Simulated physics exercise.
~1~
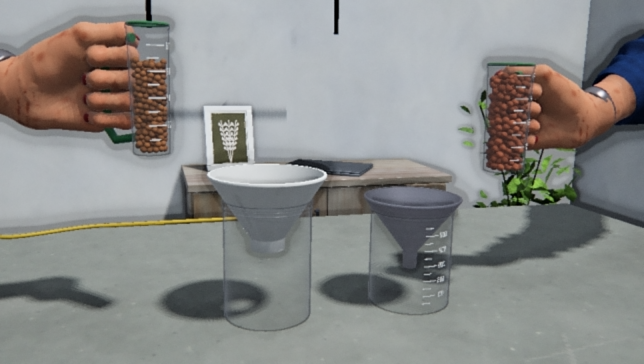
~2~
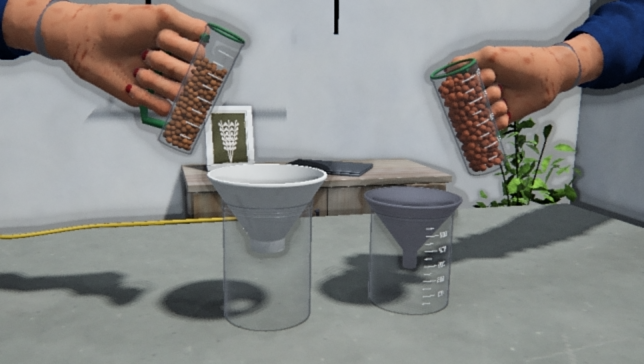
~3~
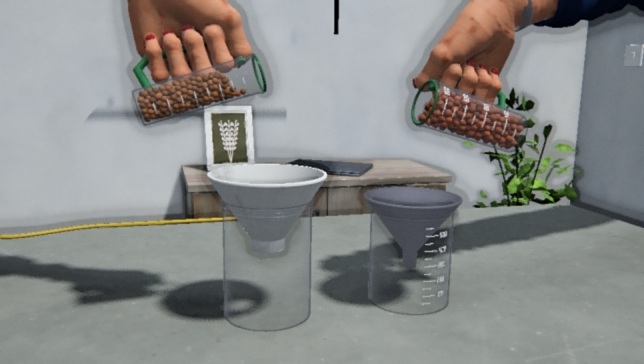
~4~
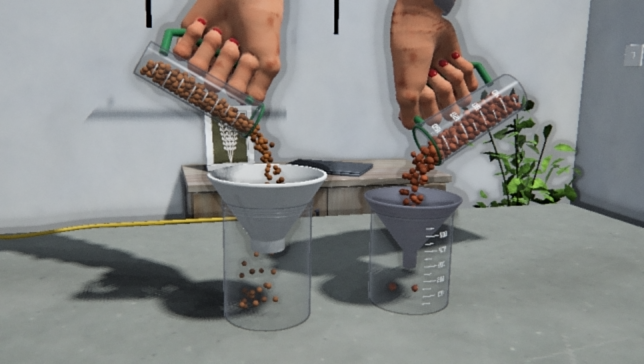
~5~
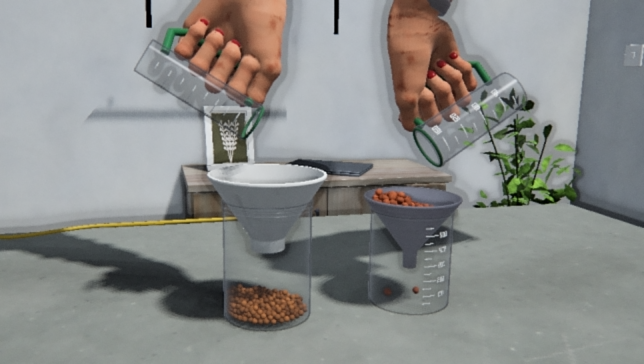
Two hands hold clear, green-trimmed cups full of small reddish-brown pieces above two funnels, seen from the front across a grey surface. The left funnel is white and the right one dark grey, each resting in a clear jar, with a wooden bench, a small picture and a leafy plant behind. The hands tilt the cups inward onto their sides, then tip them further until the pieces pour out. Some drop through both funnels at first. Finally the cups are empty, the left load lies entirely in its jar, and the right load stays stuck in its funnel with just a few pieces below.
